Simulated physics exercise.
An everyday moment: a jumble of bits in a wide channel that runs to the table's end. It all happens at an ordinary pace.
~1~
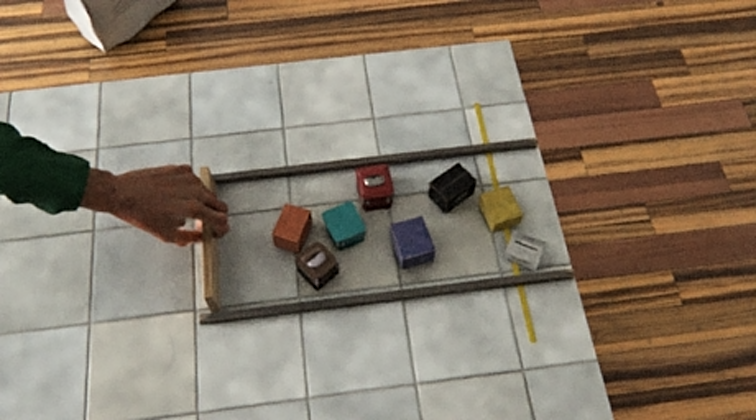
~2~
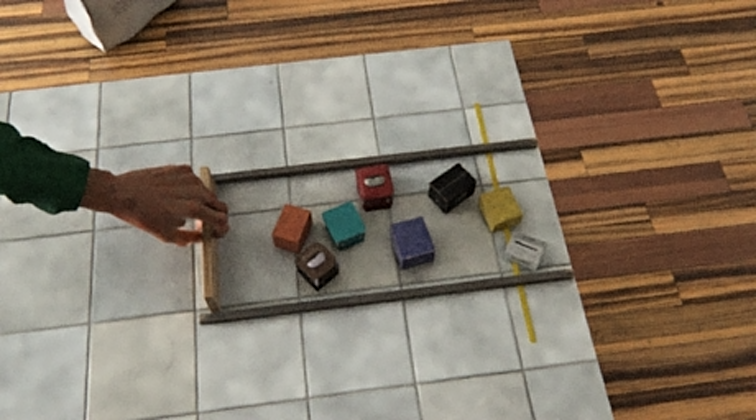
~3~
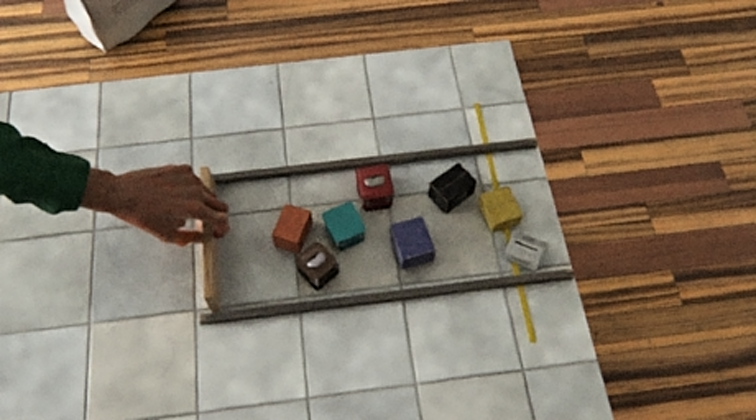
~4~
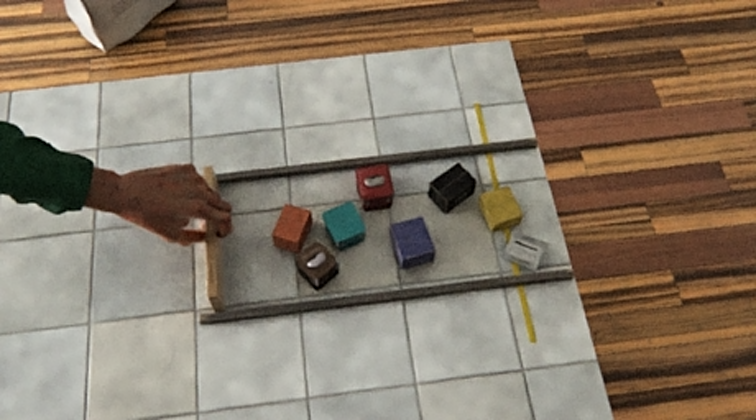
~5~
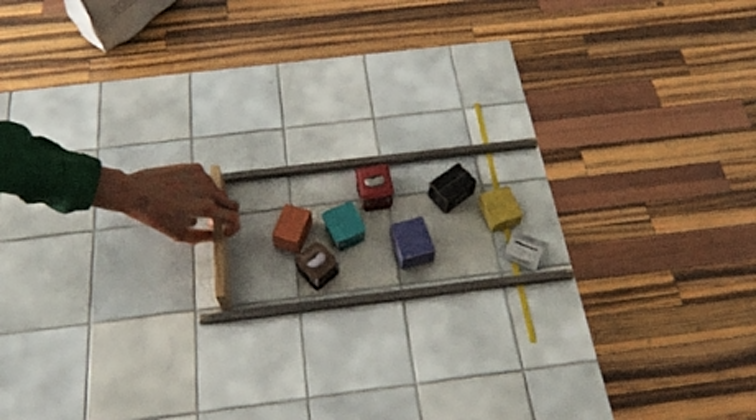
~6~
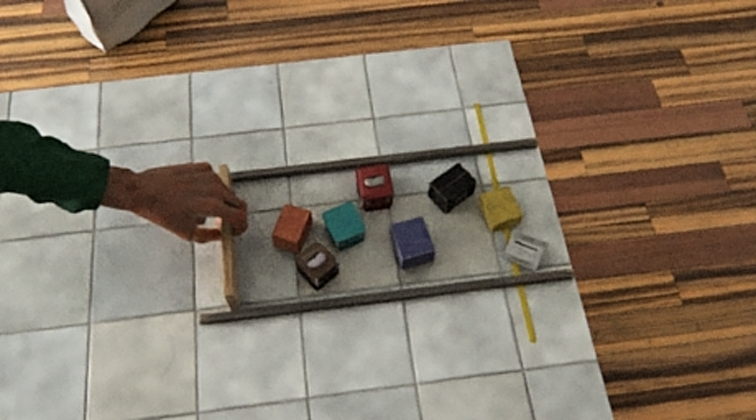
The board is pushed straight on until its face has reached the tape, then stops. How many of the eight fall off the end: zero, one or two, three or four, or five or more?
As it turns out, the number that fall off is one or two.
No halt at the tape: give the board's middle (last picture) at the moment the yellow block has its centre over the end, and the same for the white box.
For the yellow block at (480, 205), for the white box at (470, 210).
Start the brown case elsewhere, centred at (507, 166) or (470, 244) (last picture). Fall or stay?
In that order, it tumbles off; is lost.
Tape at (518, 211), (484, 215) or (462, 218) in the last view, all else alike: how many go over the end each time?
The counts: 5, 2 and 0.
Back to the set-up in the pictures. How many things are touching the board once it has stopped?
It touches 3.
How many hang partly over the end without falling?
The number is 3.
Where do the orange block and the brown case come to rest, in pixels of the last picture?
About (515, 199), and the other about (529, 248).
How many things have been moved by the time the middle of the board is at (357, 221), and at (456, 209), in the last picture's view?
The counts are 5 and 8.
Early on, none off yet; white box at rest near (524, 251); yellow block at rest near (500, 209); black box at rest near (452, 188).
Finally, the number that fall off is one or two; lost, yellow block and white box.
